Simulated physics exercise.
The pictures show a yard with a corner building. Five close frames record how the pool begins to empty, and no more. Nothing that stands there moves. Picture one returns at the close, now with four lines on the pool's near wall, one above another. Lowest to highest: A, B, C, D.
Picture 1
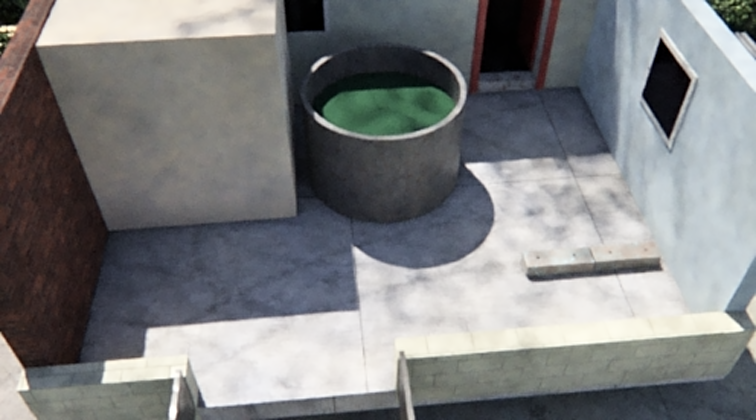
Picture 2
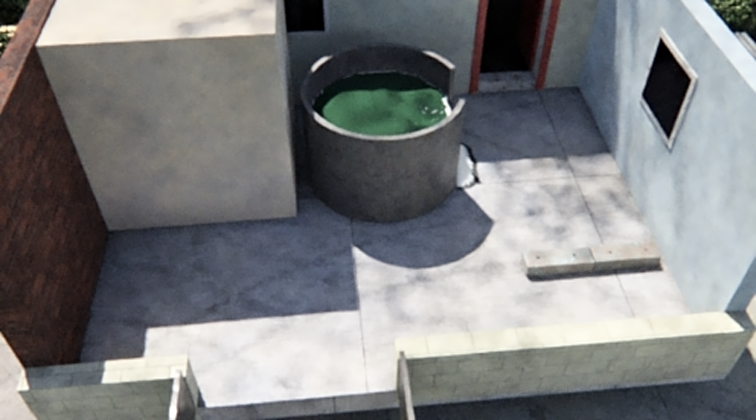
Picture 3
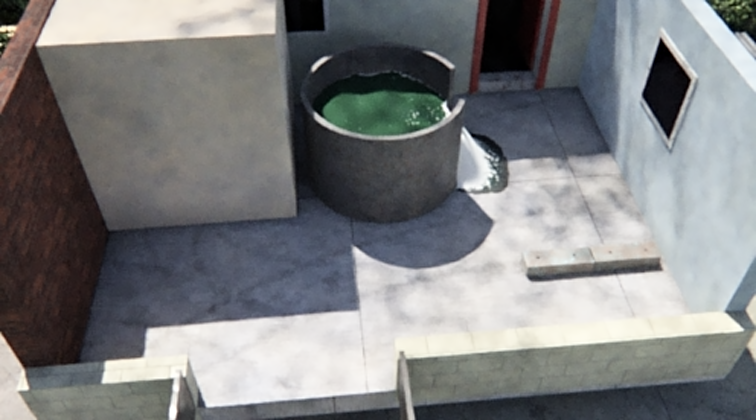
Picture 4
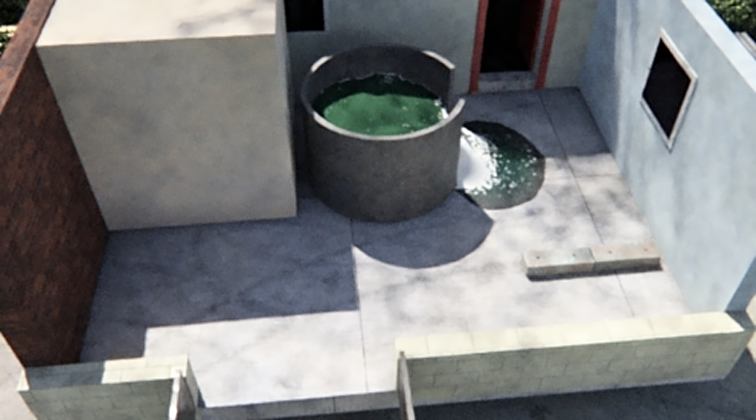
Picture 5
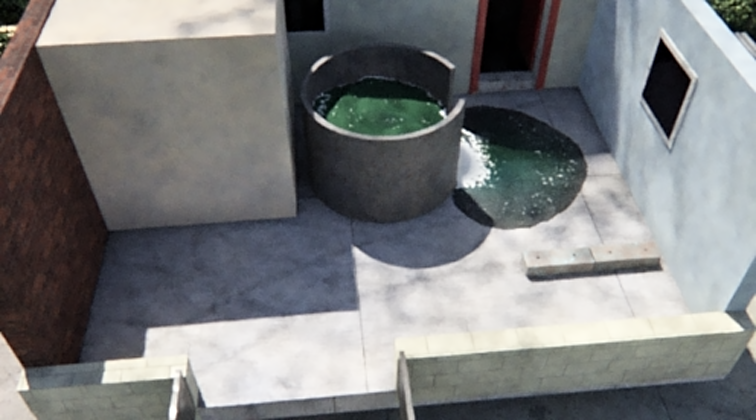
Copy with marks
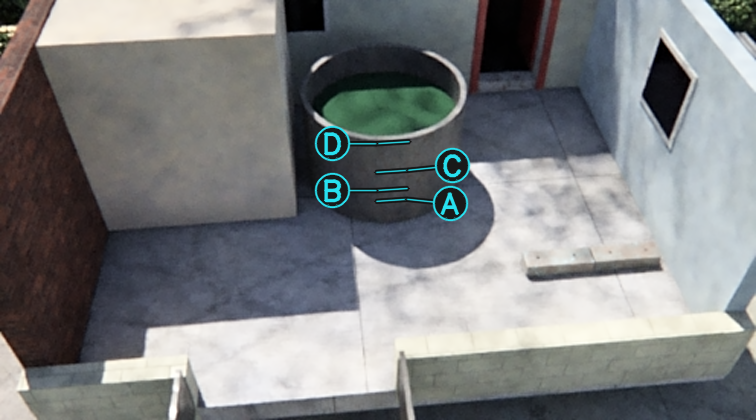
A walled yard with a round concrete tank of green water pouring through a gap in its right side, spreading across the paving.
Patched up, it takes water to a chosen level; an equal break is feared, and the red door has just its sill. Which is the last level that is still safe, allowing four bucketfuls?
Level C.
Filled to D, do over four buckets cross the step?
Yes, that goes wrong.
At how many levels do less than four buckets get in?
Three of the four.
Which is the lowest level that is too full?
That is level D.
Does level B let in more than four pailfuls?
No, that is safe.
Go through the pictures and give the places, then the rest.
In the first picture, water in the pool at rest, its middle at (383, 113); foot of the red doorway at (506, 91); open gate at (292, 344).
In the second picture, front seen at (464, 185), 1 % of the ground wet.
In the third picture, front seen at (500, 182), 3 % of the ground wet.
In the fourth picture, front seen at (540, 167), 7 % of the ground wet.
In the fifth picture, front seen at (581, 167), 15 % of the ground wet.
On the marked copy, A at (391, 200); B at (391, 189); C at (392, 171); D at (392, 142); from the bottom up A, B, C, D.
With A, nothing gets over.
With B, nothing gets over.
With C, a bucket or two gets in.
With D, about 9 bucketfuls get in.
